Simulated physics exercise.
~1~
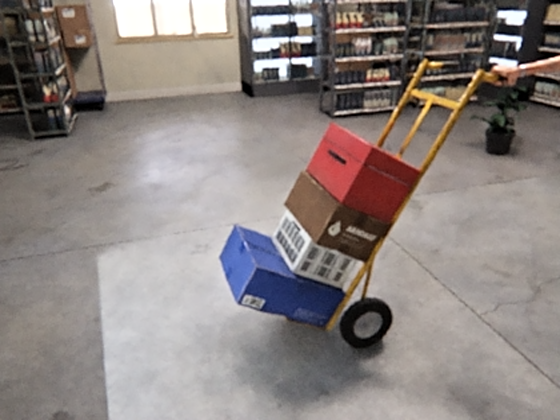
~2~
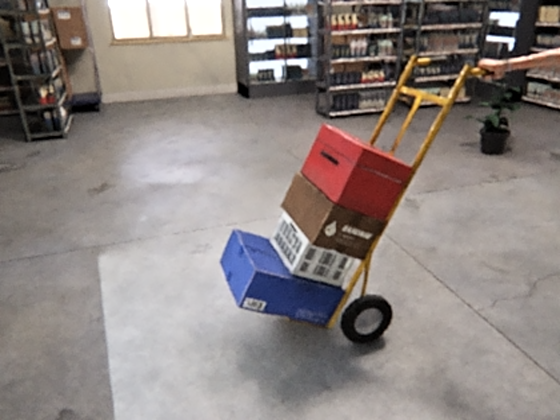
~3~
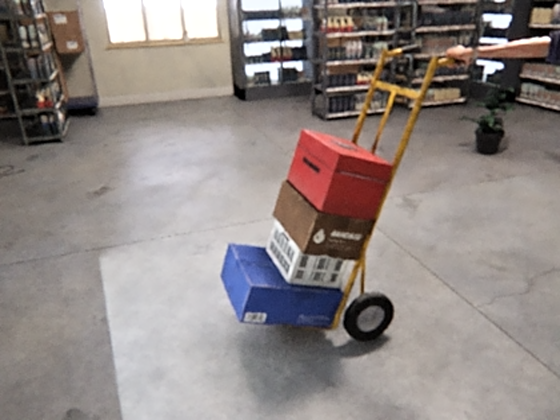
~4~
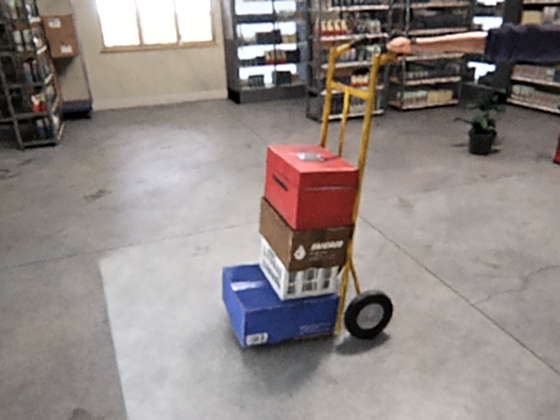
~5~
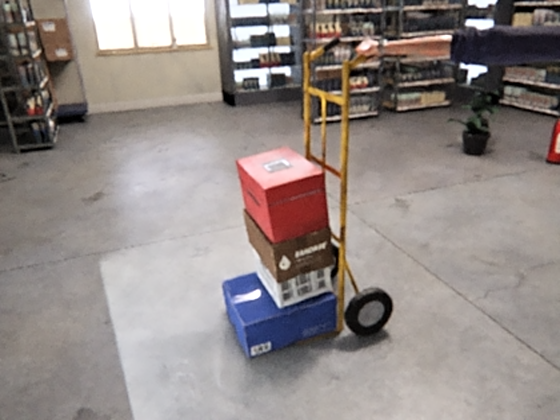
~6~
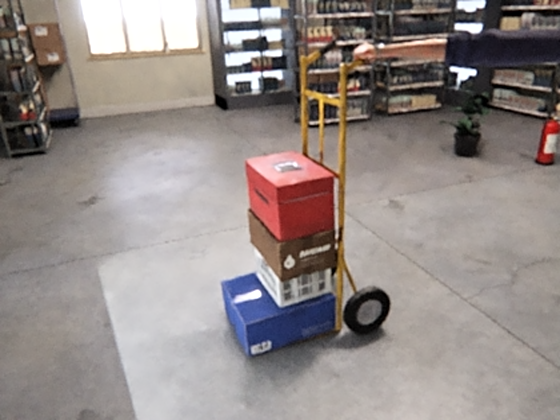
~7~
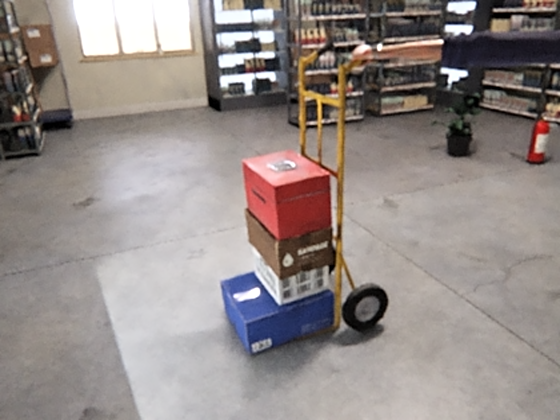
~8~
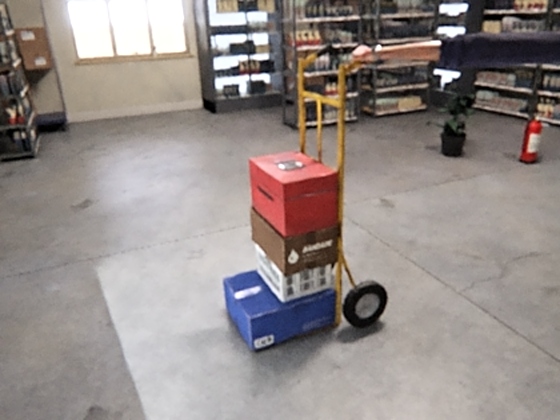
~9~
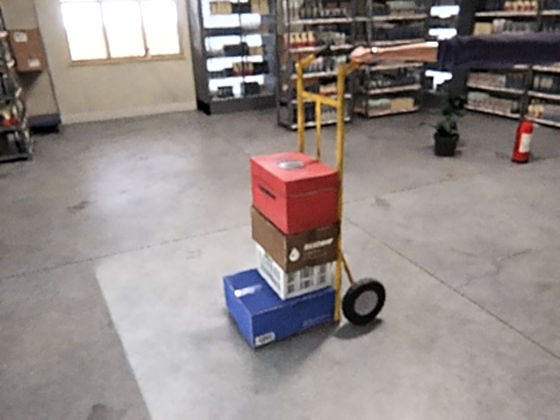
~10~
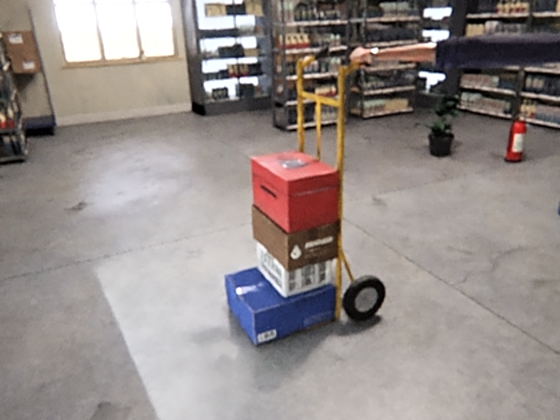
A yellow hand truck stands tilted back on a grey concrete floor in a room with stocked shelves and a bright window, seen from slightly above as the view drifts gently sideways. It carries a blue box at the bottom, then a white crate, a brown box and a red box on top. A hand at the upper right grips the handle and swings the truck upright, faster and faster. As it stops abruptly, the stack rocks away from the frame, the red box most, then settles back. The truck ends upright and held, with everything still stacked.
